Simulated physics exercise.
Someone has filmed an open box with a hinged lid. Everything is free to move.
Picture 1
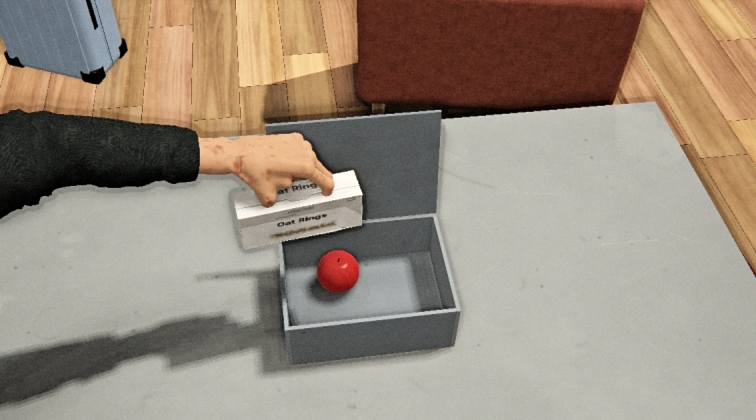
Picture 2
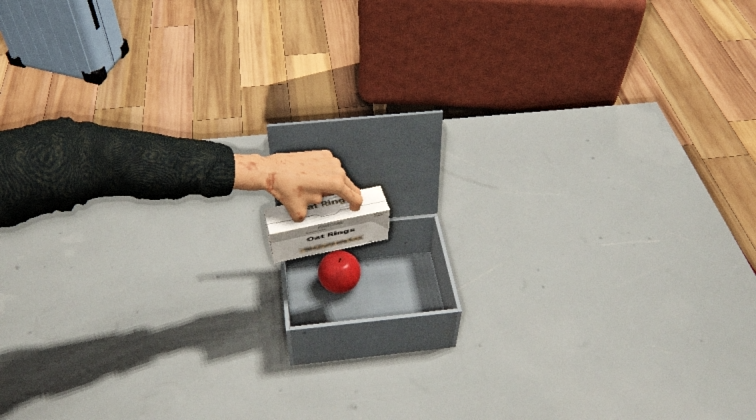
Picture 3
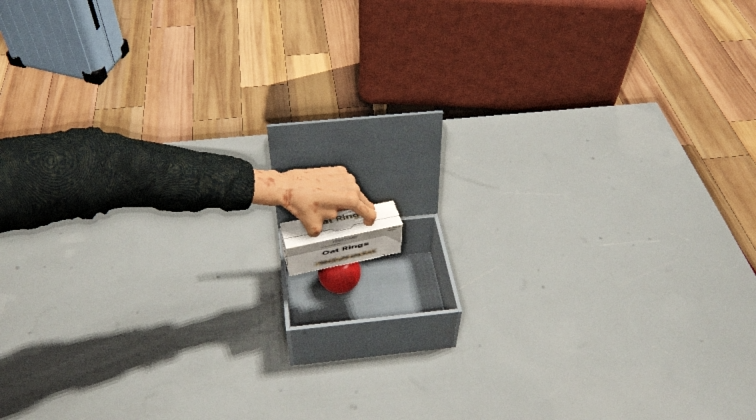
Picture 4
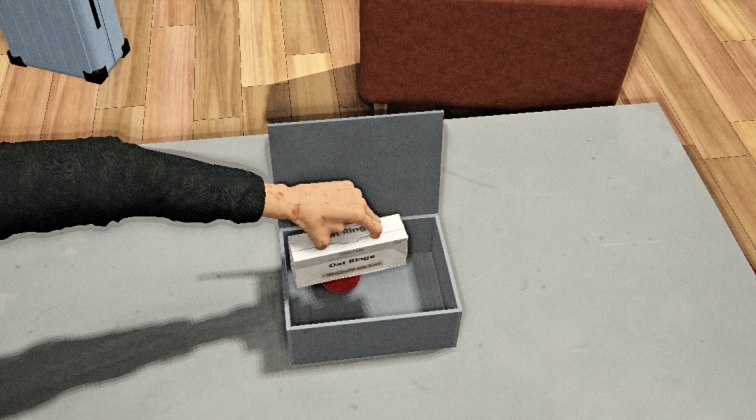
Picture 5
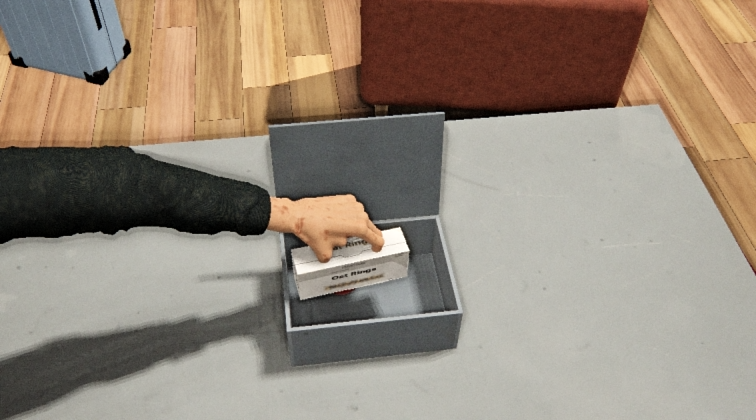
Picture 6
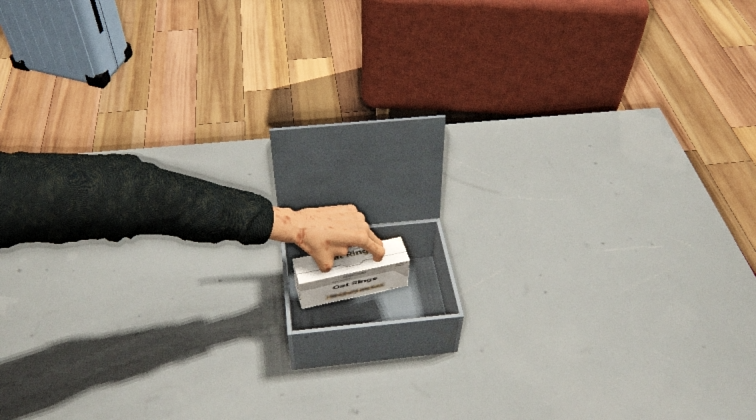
A hand lowering a white carton into an open grey box with a hinged lid, gradually hiding the red apple inside.
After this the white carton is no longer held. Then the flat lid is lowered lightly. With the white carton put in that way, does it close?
The lid shuts flat.
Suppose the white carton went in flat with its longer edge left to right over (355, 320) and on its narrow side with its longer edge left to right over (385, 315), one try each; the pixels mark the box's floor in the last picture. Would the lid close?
First, it closes; second, it shuts flat.
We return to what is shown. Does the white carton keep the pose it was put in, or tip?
The white carton tips.
Then, 0.40 s after the last picture, white carton on its side near (359, 327).
Then, 1.40 s after the last picture, lid 72° above the rim; white carton on its side near (359, 327); red apple rolled a little.
Then, 1.80 s after the last picture, lid 41° above the rim; white carton on its side near (359, 327); red apple rolled a little.
Then, 2.10 s after the last picture, lid 11° above the rim; white carton on its side near (359, 327); red apple rolled a little.
At rest, lid shut; tipped over in the box, white carton; red apple in place. Seen from the same camera at the end, white carton near (359, 327).
